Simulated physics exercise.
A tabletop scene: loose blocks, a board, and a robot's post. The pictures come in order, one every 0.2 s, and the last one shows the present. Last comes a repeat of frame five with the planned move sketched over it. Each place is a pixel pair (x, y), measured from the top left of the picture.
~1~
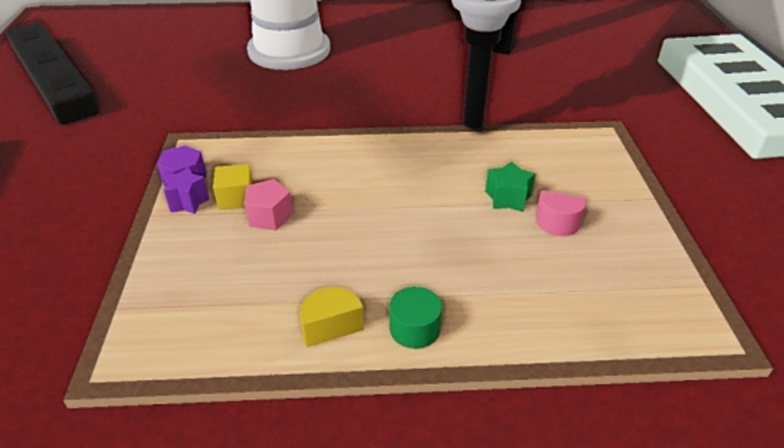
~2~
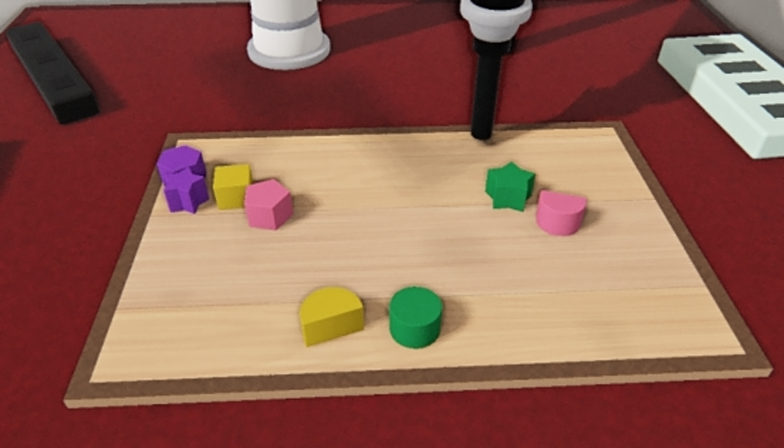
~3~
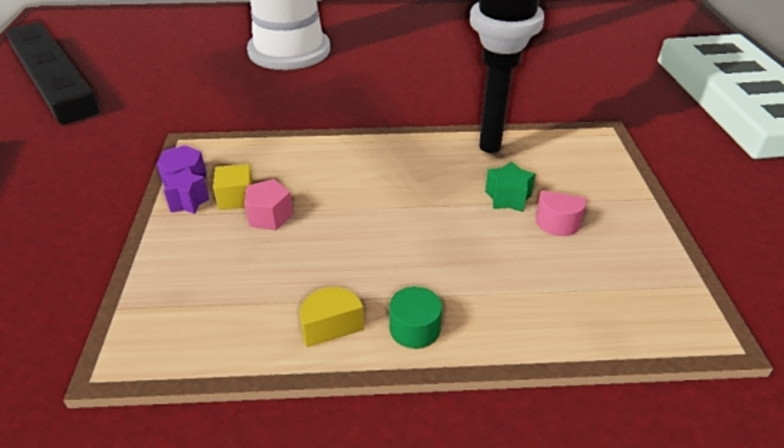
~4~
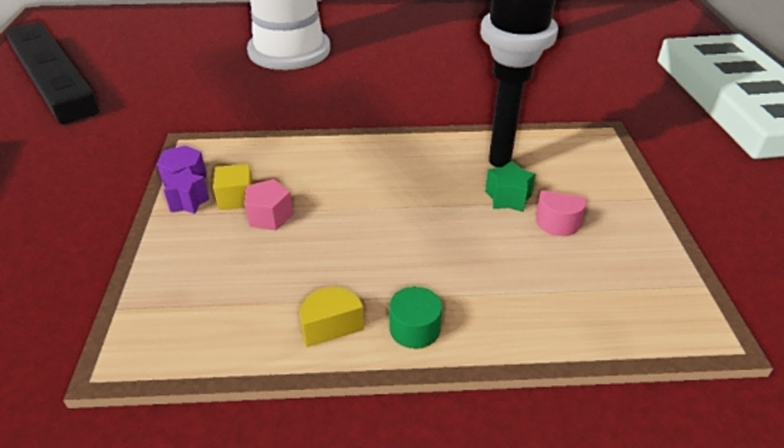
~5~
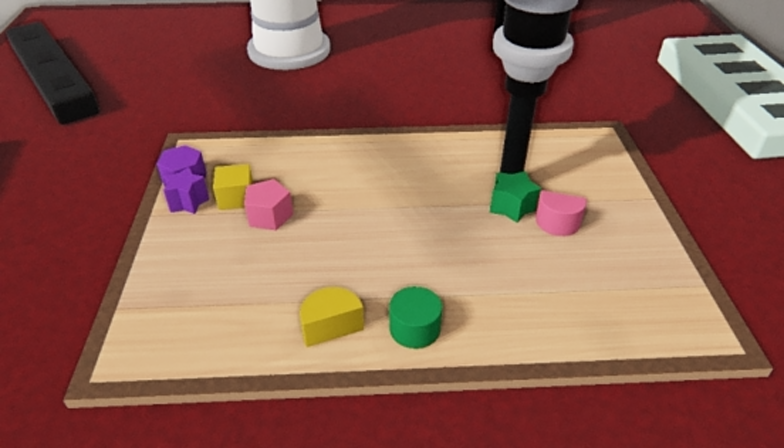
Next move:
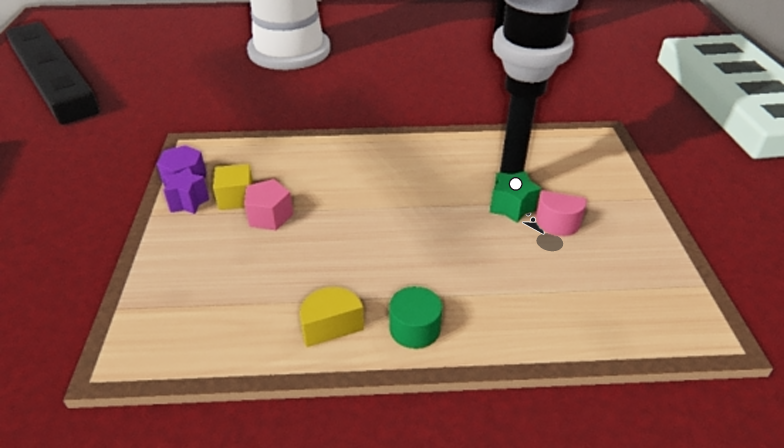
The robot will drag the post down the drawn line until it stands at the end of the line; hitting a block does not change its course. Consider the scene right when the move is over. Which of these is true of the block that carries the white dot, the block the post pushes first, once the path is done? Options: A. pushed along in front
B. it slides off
B: It slides off.
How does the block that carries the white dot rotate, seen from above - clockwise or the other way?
Its spin: Clockwise.
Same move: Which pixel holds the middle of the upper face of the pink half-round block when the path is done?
I think it will end close to (587, 217).
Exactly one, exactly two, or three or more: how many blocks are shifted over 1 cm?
I expect two blocks to move.
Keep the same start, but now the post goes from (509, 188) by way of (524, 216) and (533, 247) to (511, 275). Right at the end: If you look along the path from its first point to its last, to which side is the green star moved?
Facing from start to end, it will go to the right.
The line goes in a line from (509, 188) to (550, 242); the dot is on the green star.
On the path given first. Halfway along, post (531, 204); green star (520, 207), turned 40° clockwise; pink half-round block (568, 206), turned 15° anticlockwise.
At the end, post (552, 232); green star (521, 219), turned 80° clockwise; pink half-round block (587, 217), turned 80° anticlockwise.
